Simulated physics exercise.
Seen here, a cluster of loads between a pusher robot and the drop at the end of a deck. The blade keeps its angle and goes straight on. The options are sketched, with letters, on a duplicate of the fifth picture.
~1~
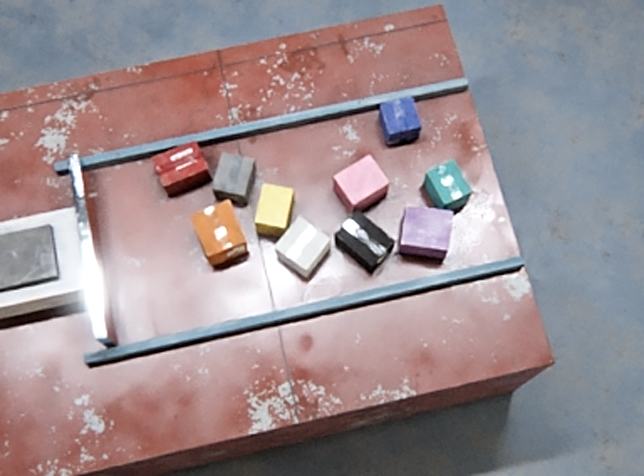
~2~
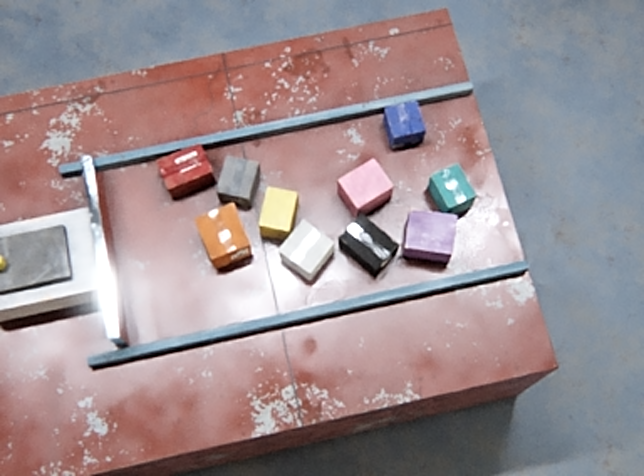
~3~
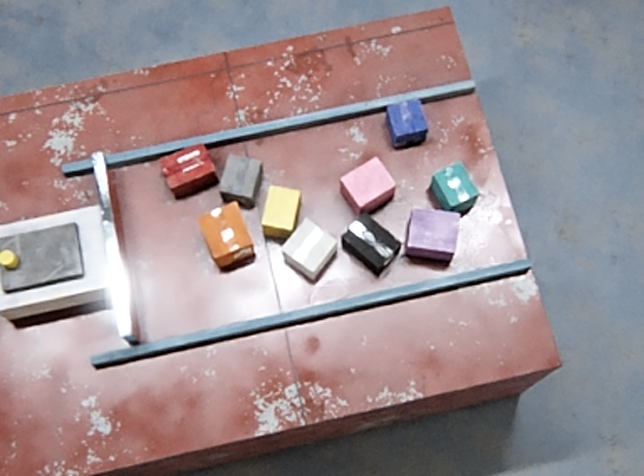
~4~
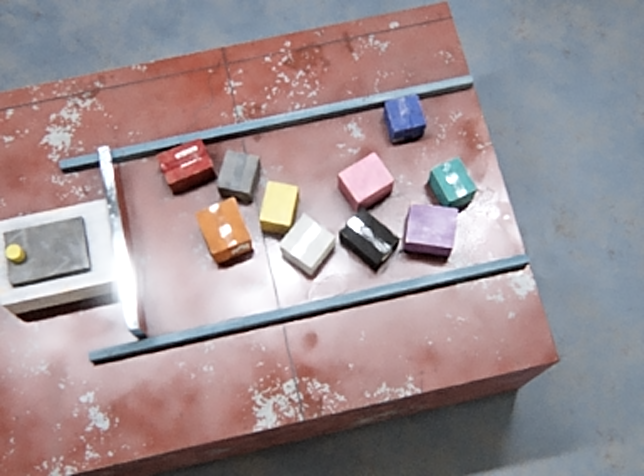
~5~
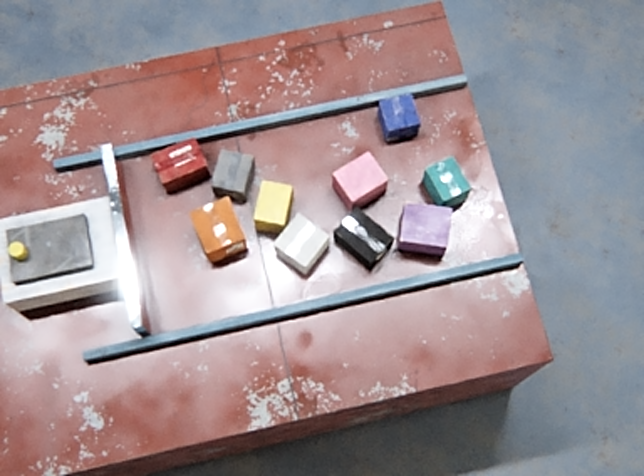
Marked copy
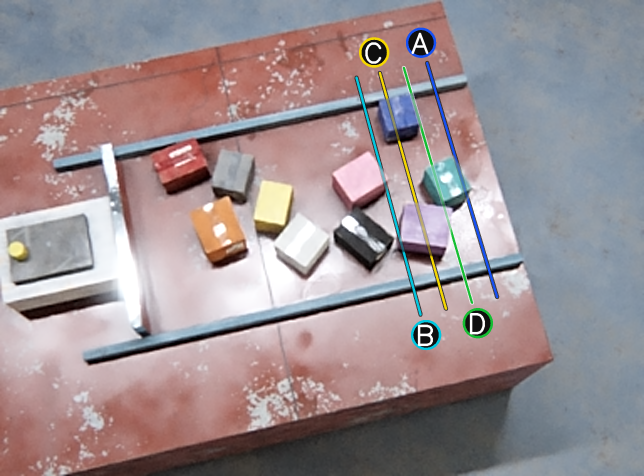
A large reddish deck with worn, chipped paint and two blue-grey rails stands over a blue-grey floor, seen from above at a slight tilt. Between the rails sit ten small boxes, red, grey, orange and yellow at left, white, pink and black mid-deck, and blue, turquoise and purple at right. The white pusher robot slides rightward from the left edge, its upright blade nearing the still boxes, while the camera wavers slightly.
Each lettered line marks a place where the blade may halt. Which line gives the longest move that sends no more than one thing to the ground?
No farther than B.
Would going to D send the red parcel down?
No.
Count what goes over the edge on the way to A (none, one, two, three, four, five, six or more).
In all, six or more.
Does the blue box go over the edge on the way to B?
By then, no.
On the marked copy, A at (461, 175); B at (387, 191); C at (411, 186); D at (436, 180).
With B. Early on, robot (153, 226); red parcel (237, 158); white box (306, 246).
Further on, robot (250, 205); purple crate (431, 228); pink crate (412, 161).
At the end, robot (323, 189); purple crate (501, 222); turquoise box (489, 185); none fallen.
As for the rest, A drops seven; C drops three; D drops five.
